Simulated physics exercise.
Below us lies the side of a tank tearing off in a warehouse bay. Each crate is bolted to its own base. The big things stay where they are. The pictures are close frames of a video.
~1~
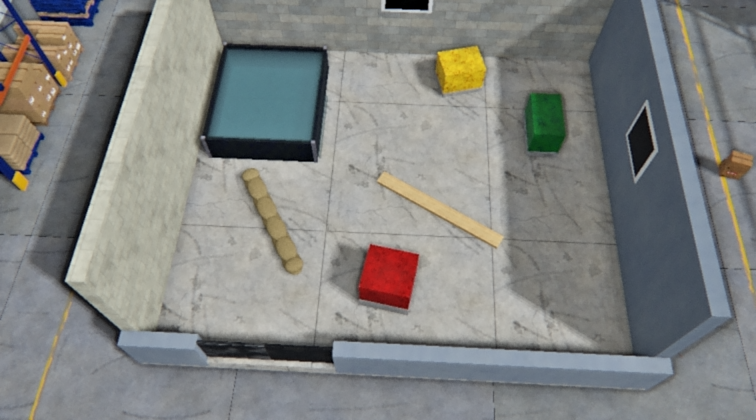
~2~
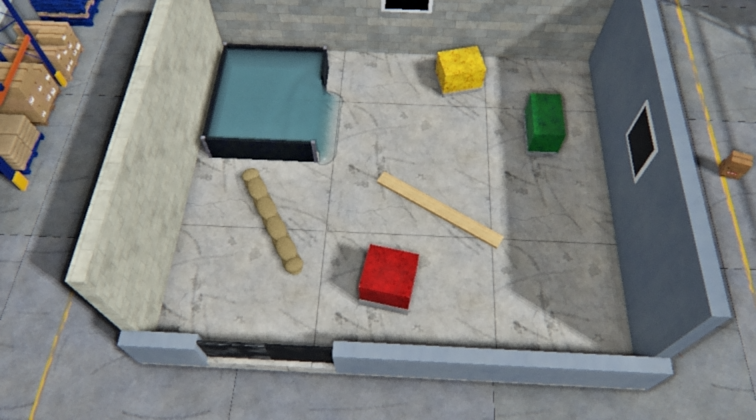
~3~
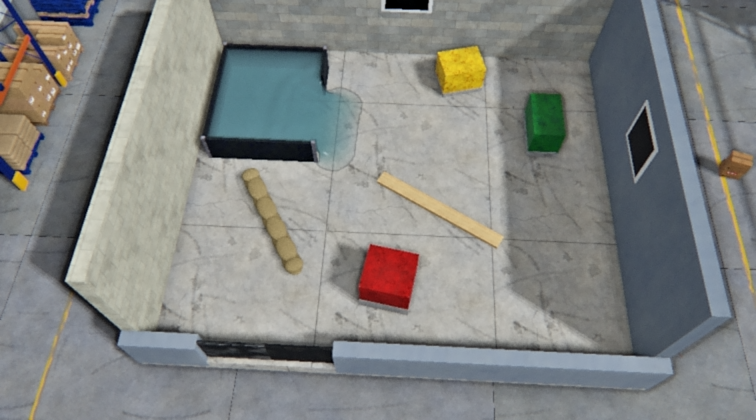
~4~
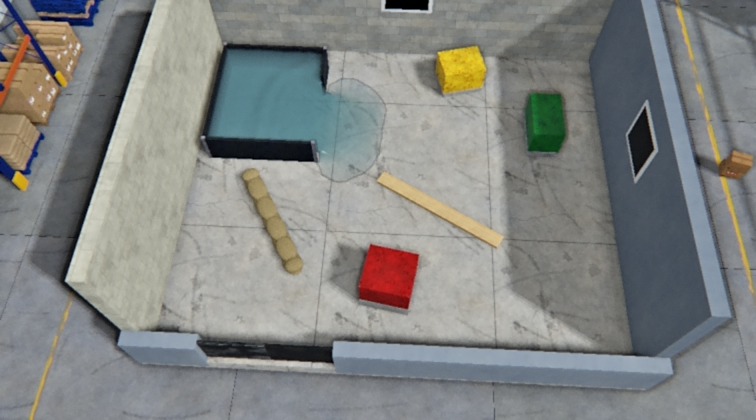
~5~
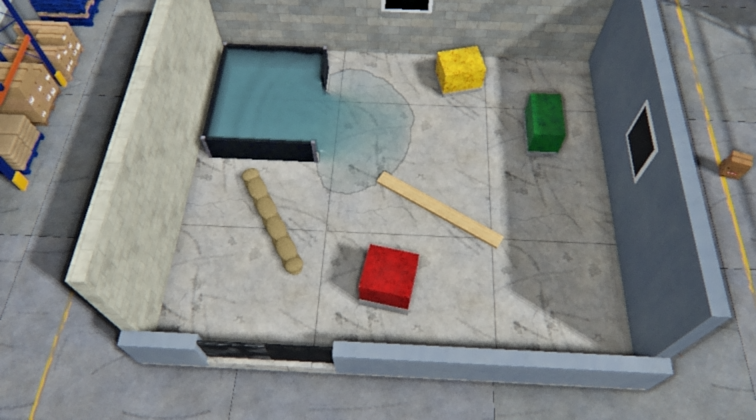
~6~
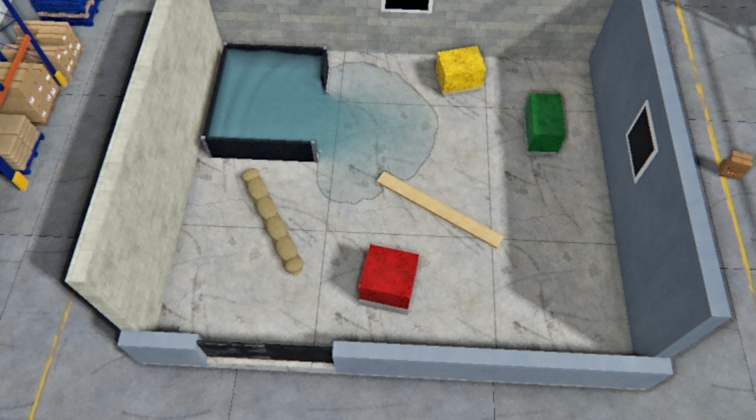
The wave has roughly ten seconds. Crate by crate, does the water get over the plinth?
One by one: The red crate escapes dry; the green crate is wetted; the yellow crate is wetted.
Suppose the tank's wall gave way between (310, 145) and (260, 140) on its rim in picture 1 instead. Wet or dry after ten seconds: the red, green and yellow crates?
The red crate is topped, the green crate escapes it, the yellow crate is spared.
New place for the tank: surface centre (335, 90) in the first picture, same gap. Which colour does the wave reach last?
The red crate.
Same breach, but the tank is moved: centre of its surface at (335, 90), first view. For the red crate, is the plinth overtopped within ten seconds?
In short: The red crate stays dry.
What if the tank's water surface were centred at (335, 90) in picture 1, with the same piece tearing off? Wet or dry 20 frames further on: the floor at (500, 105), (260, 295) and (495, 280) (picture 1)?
One after the other: Covered, dry, clear.
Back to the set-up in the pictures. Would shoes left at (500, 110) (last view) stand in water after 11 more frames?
At that place: Wet.
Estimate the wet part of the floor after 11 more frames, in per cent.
Near 40 in a hundred.
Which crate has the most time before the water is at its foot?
Last comes the one in red.
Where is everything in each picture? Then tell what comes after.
The first picture shows still water in the water tank at (268, 94).
In the second picture, the front is at (334, 95), out from the gap at (318, 120).
In the third picture, water pours out at (318, 122) and has run to (349, 94).
In the fourth picture, the front is at (378, 99), out from the gap at (318, 122).
In the fifth picture, water pours out at (318, 122) and has run to (409, 115).
In the sixth picture, the front is at (433, 118), out from the gap at (318, 122).
A moment on, water covers 25 % of the floor; the red crate not reached, the green crate water round its plinth, the yellow crate water round its plinth.
Next, water covers 40 % of the floor; the red crate water round its plinth, the green crate water round its plinth, the yellow crate water round its plinth.
Then, water covers 55 % of the floor; the red crate water round its plinth, the green crate water round its plinth, the yellow crate water round its plinth.
Later, water covers 65 % of the floor; the red crate water round its plinth, the green crate water round its plinth, the yellow crate water round its plinth.
In the end, water covers 85 % of the floor; the red crate stayed above the water, the green crate was topped, the yellow crate was topped.
